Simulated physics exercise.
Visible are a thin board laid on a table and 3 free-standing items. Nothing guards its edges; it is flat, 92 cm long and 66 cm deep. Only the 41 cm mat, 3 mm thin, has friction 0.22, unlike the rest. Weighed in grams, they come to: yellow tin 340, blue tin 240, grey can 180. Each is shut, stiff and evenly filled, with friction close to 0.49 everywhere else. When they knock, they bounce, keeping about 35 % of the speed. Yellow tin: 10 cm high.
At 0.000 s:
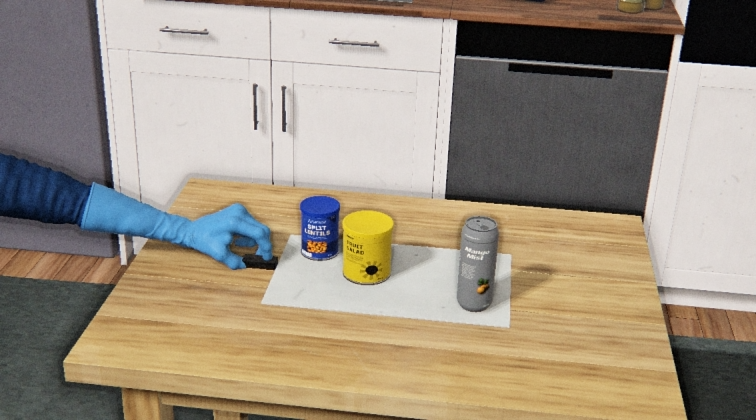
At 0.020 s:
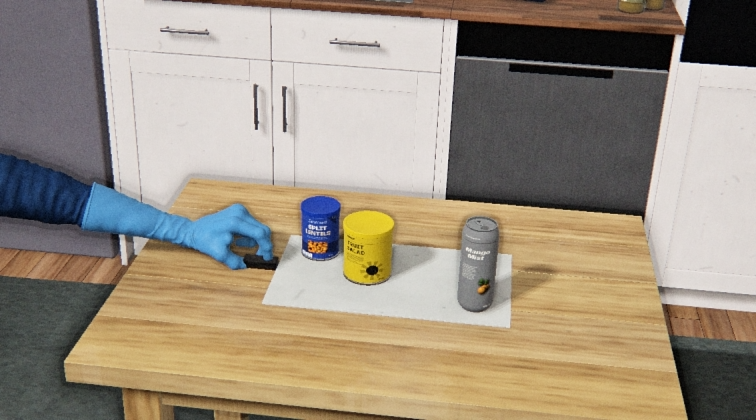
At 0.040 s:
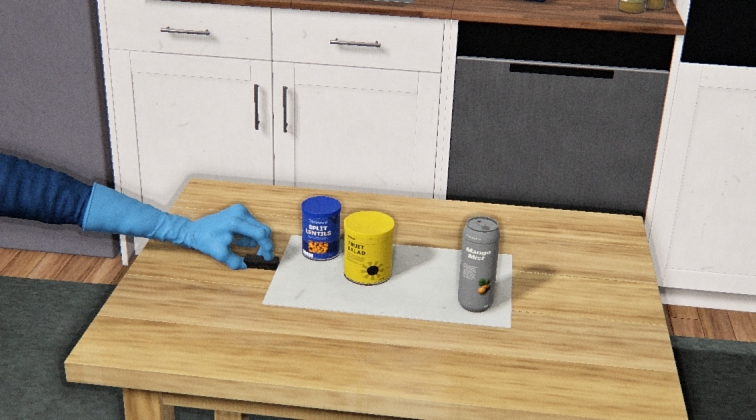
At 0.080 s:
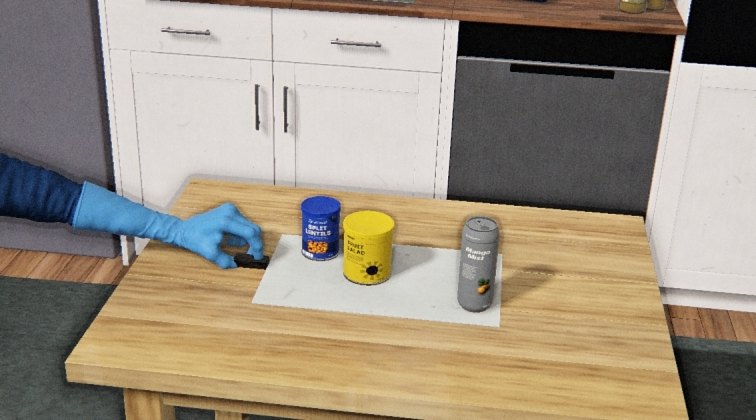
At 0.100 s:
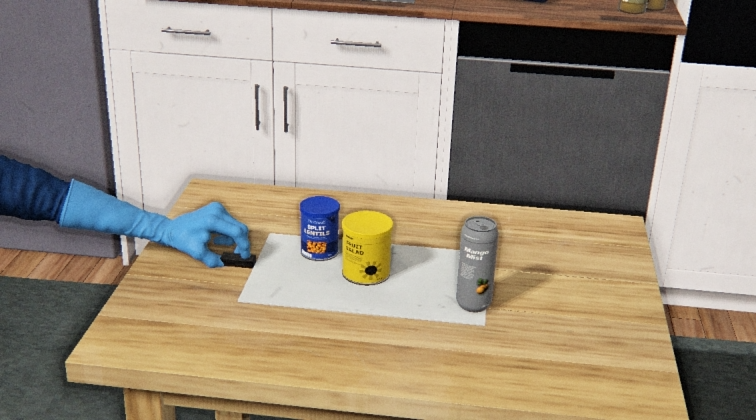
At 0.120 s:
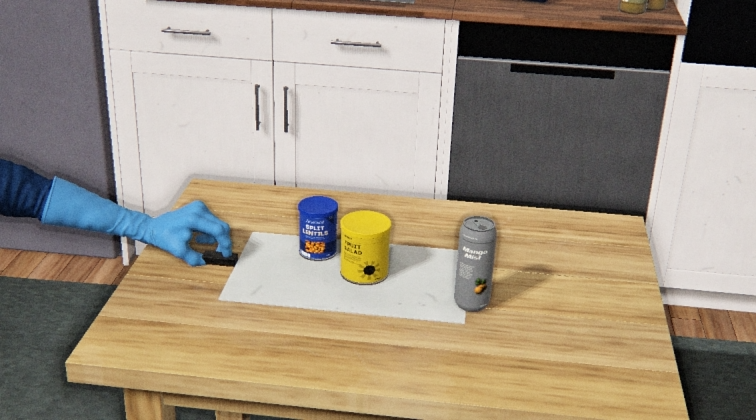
Kitchen table, a blue-gloved hand sliding a thin white mat left beneath blue, yellow and grey cans, which stay almost in place.
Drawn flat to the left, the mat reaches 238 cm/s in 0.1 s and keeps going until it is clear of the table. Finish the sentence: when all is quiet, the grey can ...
... is still on its feet.
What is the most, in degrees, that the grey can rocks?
About 6°.
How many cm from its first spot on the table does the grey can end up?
Start to finish, roughly 1 cm.
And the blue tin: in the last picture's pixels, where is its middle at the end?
I'd put it at around (280, 227).
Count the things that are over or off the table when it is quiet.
Tally: 0.
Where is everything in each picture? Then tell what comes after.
In the first frame, mat pulled 0 cm; grey can (478, 265); yellow tin (367, 248).
In the second frame, mat pulled 0 cm; yellow tin (368, 248); blue tin (321, 229).
In the third frame, mat pulled 0 cm; yellow tin (369, 248); blue tin (321, 229).
In the fourth frame, mat pulled 2 cm; yellow tin (368, 248); blue tin (321, 229).
In the fifth frame, mat pulled 4 cm; yellow tin (367, 248); blue tin (320, 229).
In the sixth frame, mat pulled 8 cm; grey can (475, 265); yellow tin (365, 248).
Around 0.22 s, mat pulled 31 cm; grey can at 5° to upright near (467, 265); yellow tin shifted 4 cm; blue tin shifted 4 cm.
Around 0.42 s, mat pulled 79 cm; blue tin shifted 8 cm; yellow tin shifted 5 cm.
Finally (0.9 s), not toppled but over 6 cm from the start, blue tin; the other 2 still in place (within 6 cm). Final places as that camera would see them, grey can near (471, 267).
